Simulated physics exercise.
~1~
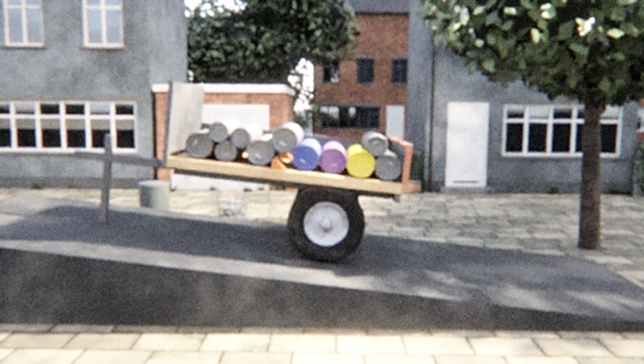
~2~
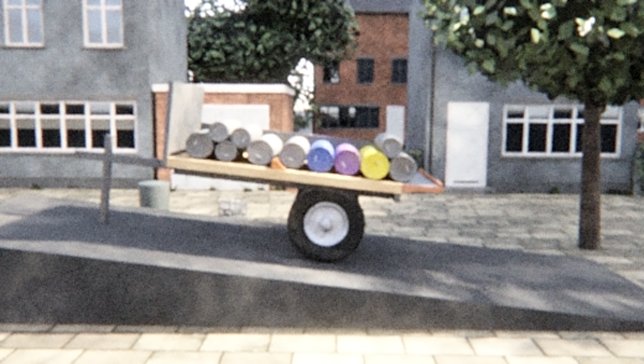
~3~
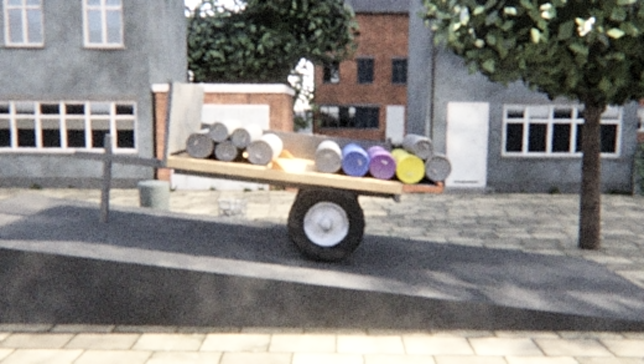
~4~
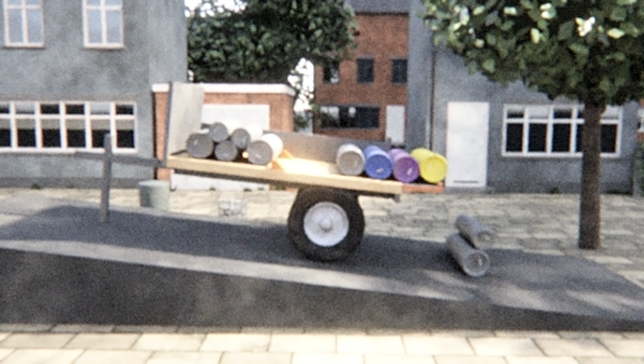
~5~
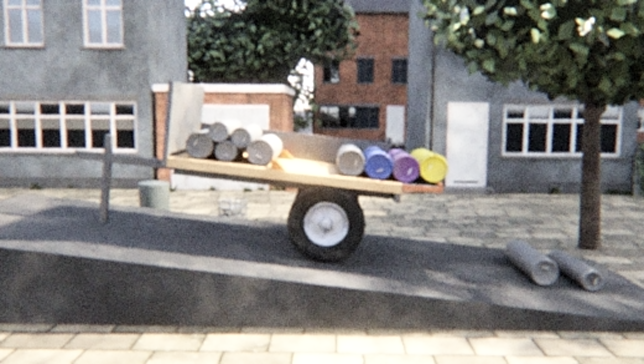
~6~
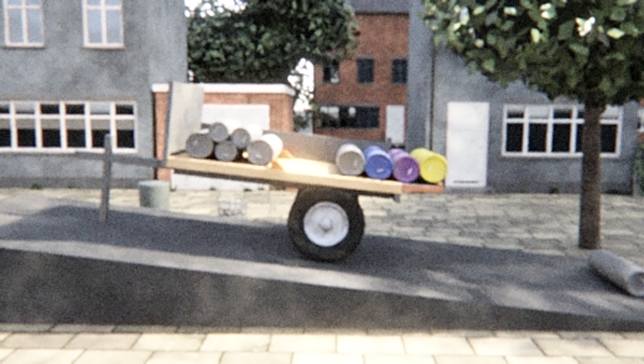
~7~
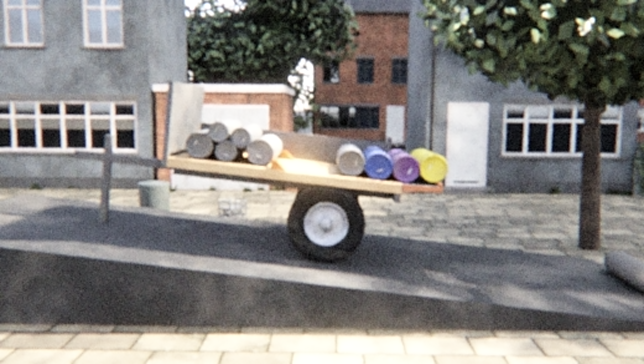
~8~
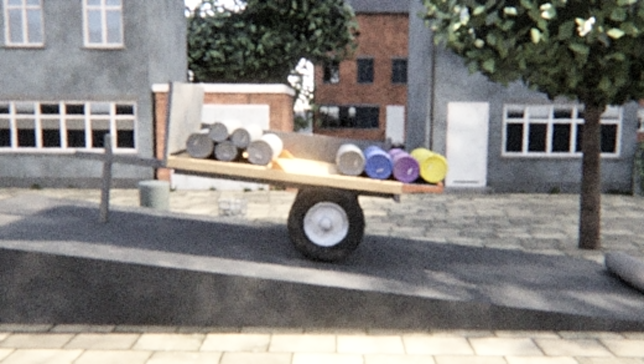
On a paved street before grey and brick buildings, seen from the side, a flat trailer stands on a dark slope that falls to the right, with a tree beyond. Grey cylinders lie along its bed, with a blue, a purple and a yellow one toward the right. The tailgate drops open, and the cylinders right of the orange chock roll right while those behind it stay put. Two grey ones fall off the end and roll down the slope toward the right edge. The coloured ones stop, with yellow resting on the lowered gate, purple beside it and blue next.
